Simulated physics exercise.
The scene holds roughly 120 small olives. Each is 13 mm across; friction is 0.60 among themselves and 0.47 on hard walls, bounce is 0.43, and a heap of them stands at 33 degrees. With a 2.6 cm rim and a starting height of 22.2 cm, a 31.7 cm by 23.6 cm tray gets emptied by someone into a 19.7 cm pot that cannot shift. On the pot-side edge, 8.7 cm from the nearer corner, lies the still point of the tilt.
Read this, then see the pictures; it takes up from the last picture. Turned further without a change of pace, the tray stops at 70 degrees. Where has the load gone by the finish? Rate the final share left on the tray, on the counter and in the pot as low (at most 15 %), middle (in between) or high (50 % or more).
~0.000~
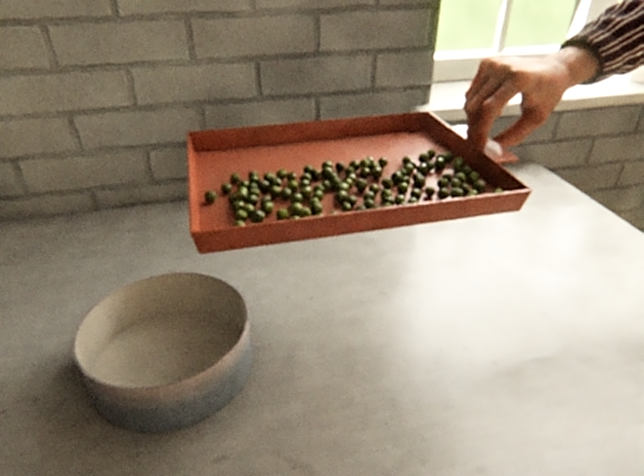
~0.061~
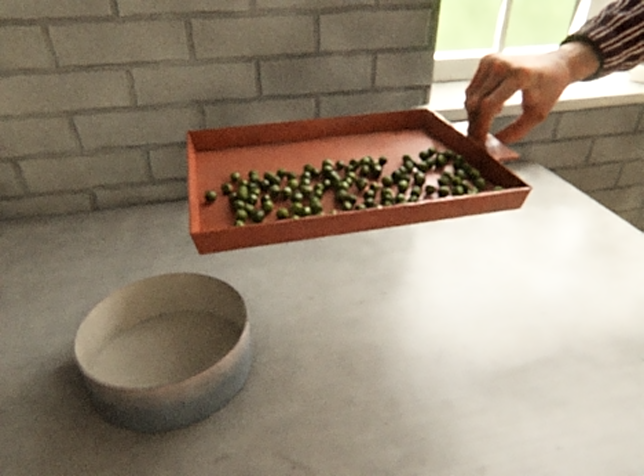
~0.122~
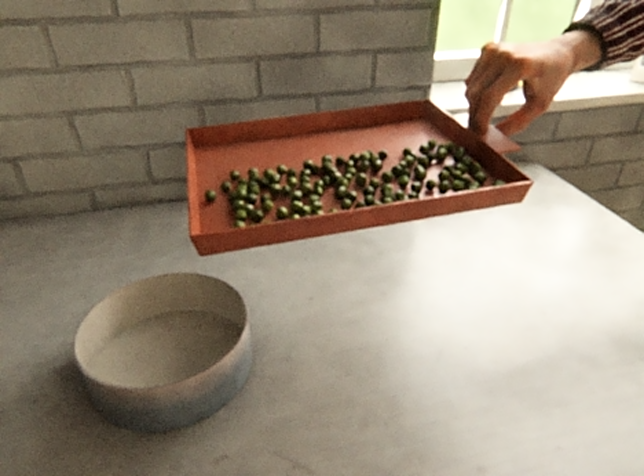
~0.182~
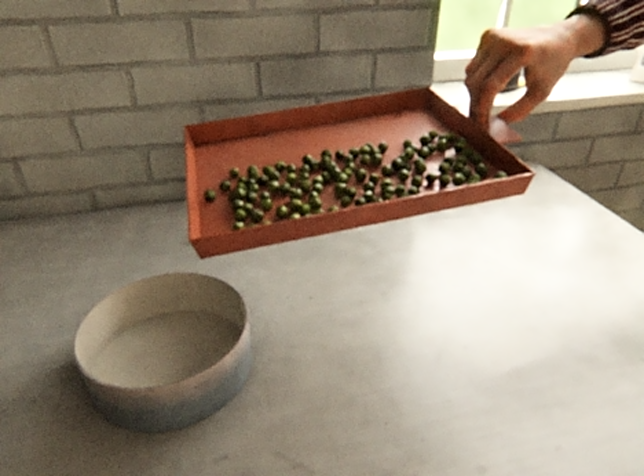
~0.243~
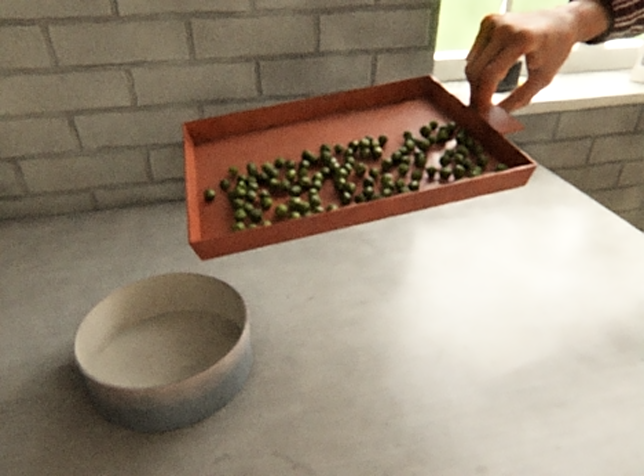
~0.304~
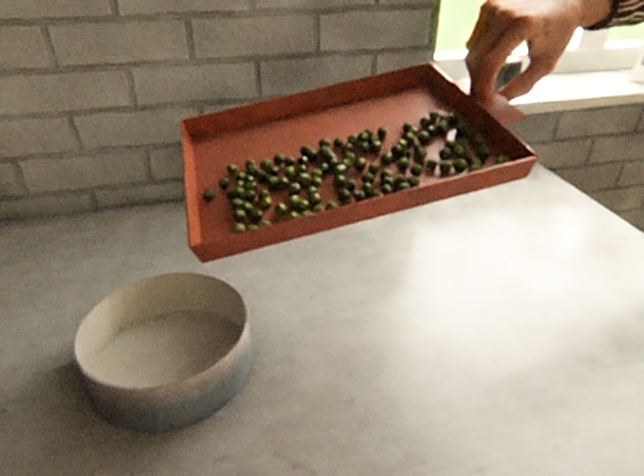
Left on the tray - high; counter - low; pot - low.
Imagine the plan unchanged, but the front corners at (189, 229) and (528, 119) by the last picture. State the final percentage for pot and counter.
The pot gets 5 and the counter 0.
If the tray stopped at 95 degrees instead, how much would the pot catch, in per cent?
It would land at about 25 percent.
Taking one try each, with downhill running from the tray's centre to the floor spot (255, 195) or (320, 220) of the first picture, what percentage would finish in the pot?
Estimate: Some 0 % and some 0 % respectively.
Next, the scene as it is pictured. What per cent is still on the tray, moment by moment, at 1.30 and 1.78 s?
In order, 100 and 100.
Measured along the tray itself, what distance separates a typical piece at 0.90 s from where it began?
Around 7 centimetres.
After 0.90 s, tilt 39 degrees; the tray holds 100 %, the pot 0 %.
After 1.30 s, tilt 58 degrees; the tray holds 100 %, the pot 0 %.
Then, at 1.78 s, tilt 70 degrees; the tray holds 100 %, the pot 0 %.
By 2.1 s all is still; tray 100 %, counter 0 %, pot 0 %.
